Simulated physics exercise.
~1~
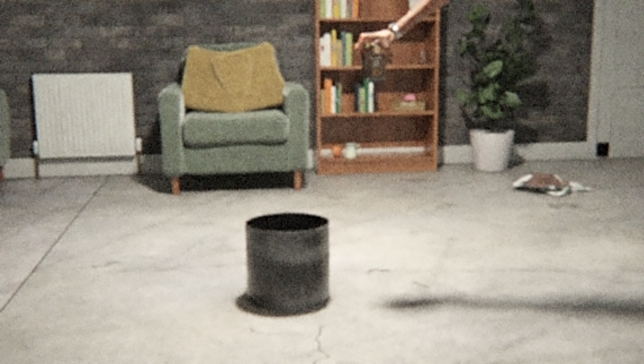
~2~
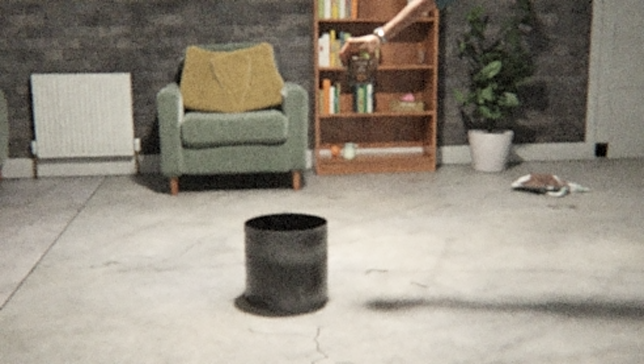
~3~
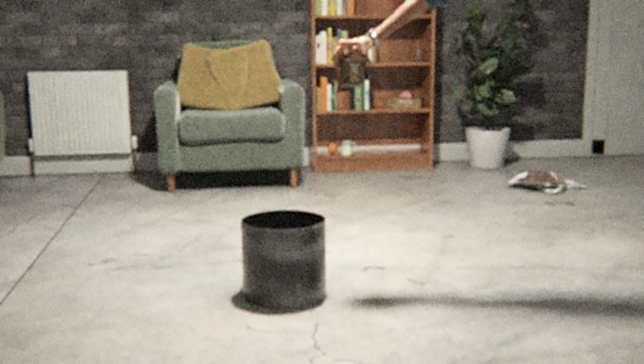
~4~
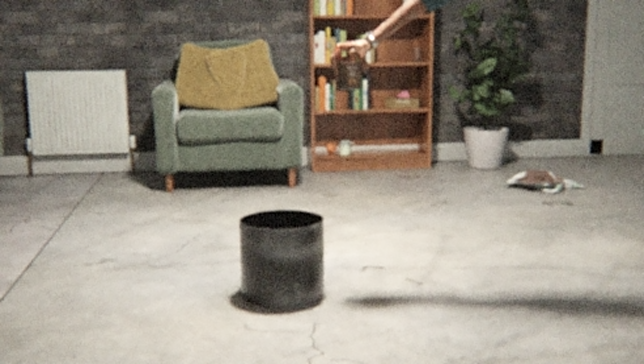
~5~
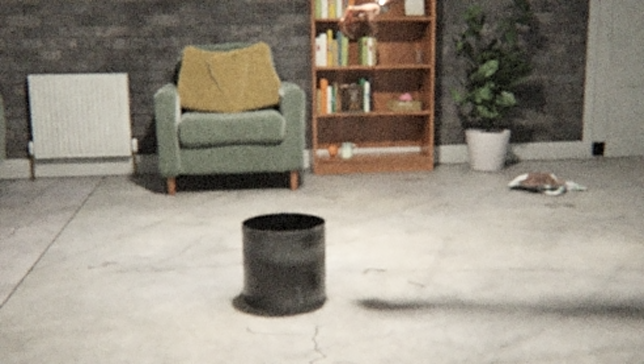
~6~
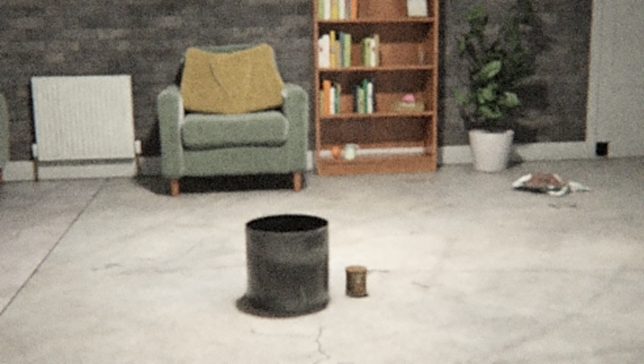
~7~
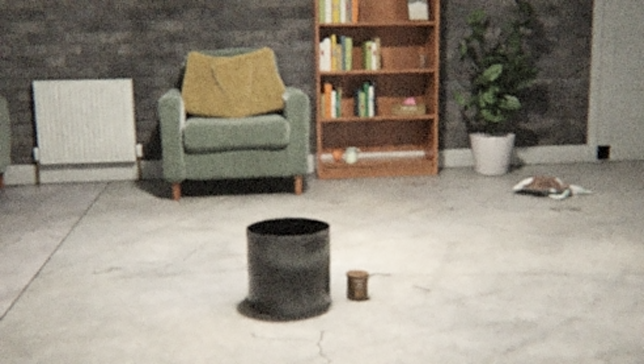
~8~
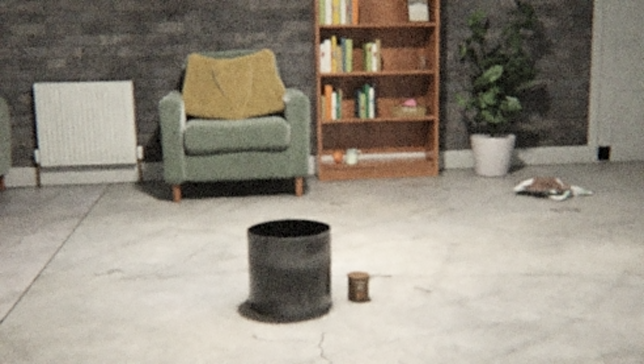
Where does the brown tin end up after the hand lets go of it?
It misses the bucket and ends up on the floor just to the right of it.
To begin with, a hand reaches in from the upper right, holding a brown tin in the air in front of a bookcase, while a dark, open bucket stands on the pale floor below. The hand carries the tin a short way to the left, then holds it still for a moment. Next the fingers let go and the hand draws back as the tin starts to drop. The tin falls past the right side of the bucket, missing its opening. It ends up at rest on the floor just right of the bucket, which has stayed in its place.
